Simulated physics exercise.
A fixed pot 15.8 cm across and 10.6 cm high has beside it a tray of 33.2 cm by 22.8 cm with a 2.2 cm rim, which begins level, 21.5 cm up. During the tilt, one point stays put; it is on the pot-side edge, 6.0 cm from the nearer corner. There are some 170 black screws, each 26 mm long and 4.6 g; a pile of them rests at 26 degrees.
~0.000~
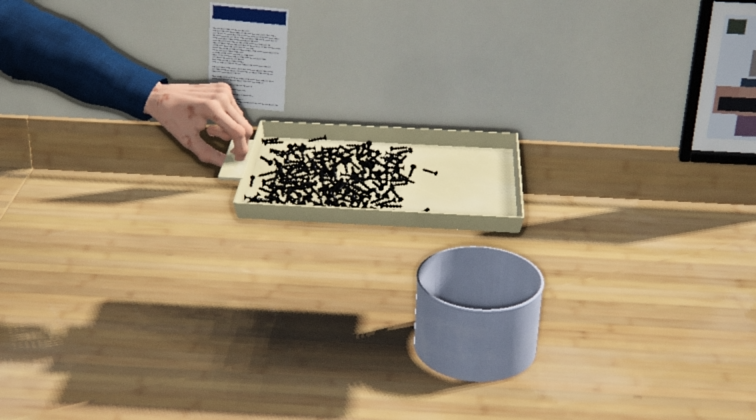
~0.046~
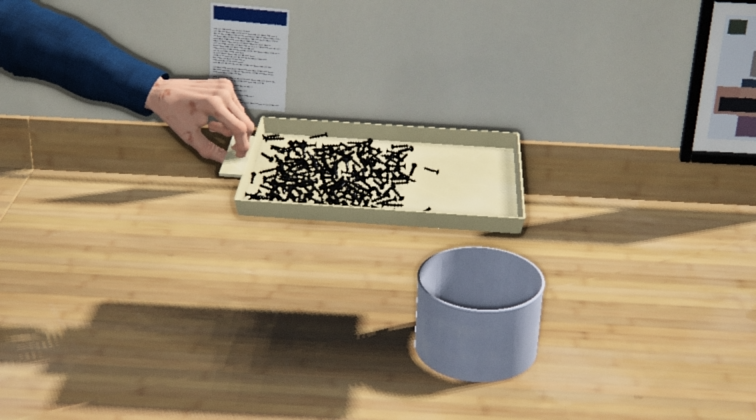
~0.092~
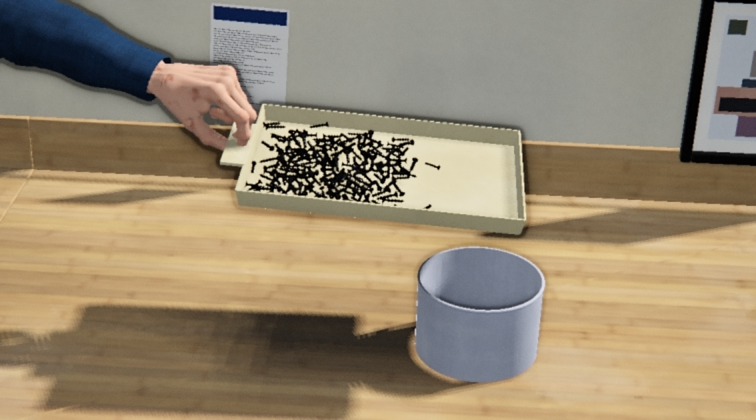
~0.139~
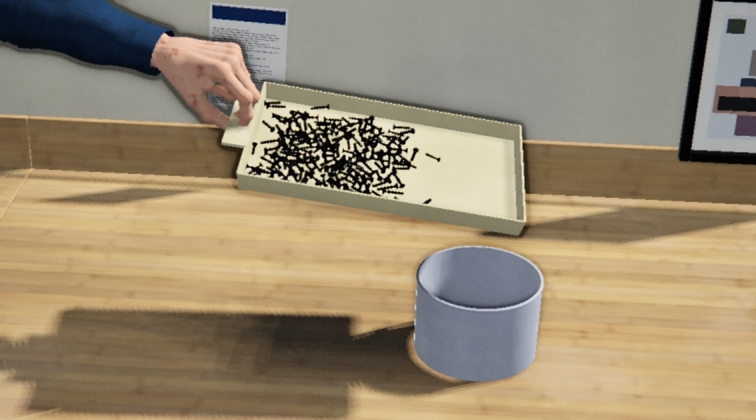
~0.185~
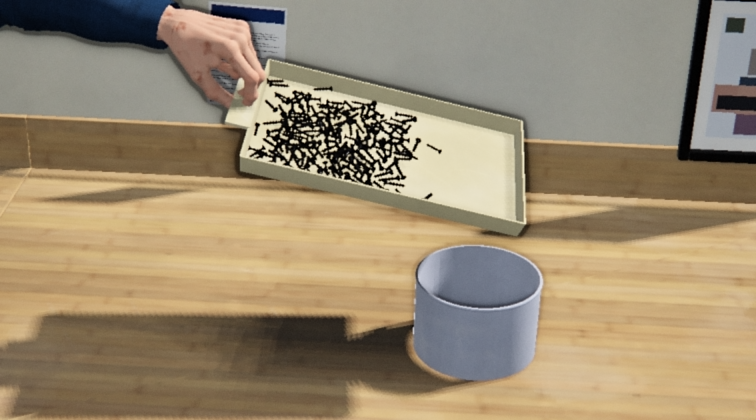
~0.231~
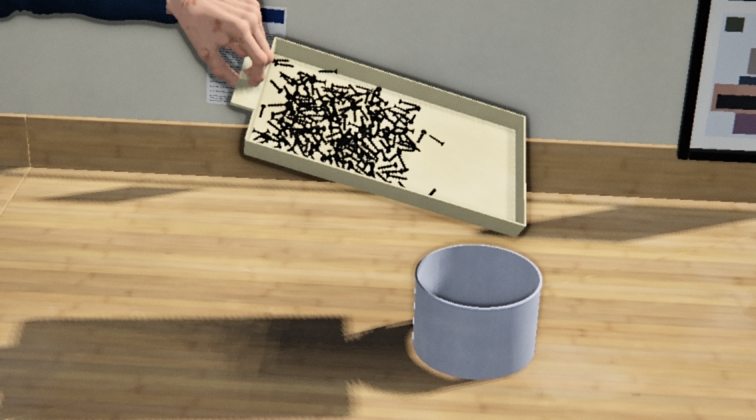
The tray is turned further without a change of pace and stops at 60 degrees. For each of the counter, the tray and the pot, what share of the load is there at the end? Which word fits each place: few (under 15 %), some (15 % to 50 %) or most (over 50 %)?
Counter gets most; tray gets some; pot gets few.
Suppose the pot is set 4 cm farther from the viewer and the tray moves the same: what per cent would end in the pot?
Estimated share: Around 0 in a hundred.
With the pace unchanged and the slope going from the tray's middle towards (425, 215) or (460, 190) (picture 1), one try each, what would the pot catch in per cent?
Roughly 0 per cent on the first try and 5 per cent on the second.
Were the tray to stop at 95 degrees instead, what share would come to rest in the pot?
Then about 0 per cent.
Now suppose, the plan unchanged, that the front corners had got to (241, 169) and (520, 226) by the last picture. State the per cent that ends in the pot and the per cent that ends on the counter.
Pot 0 % / counter 65 %.
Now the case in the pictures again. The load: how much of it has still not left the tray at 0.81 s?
About 45 per cent.
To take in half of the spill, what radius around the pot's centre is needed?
18 cm.
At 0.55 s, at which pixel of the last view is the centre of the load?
Look near (435, 119) in the last picture.
After 0.42 s, tilt 40 degrees; the tray holds 100 %, the pot 0 %.
After 0.55 s, tilt 54 degrees; the tray holds 100 %, the pot 0 %.
After 0.81 s, tilt 60 degrees; the tray holds 45 %, the pot 0 %.
At rest (2.2 s), counter 75 %, tray 25 %, pot 0 %.
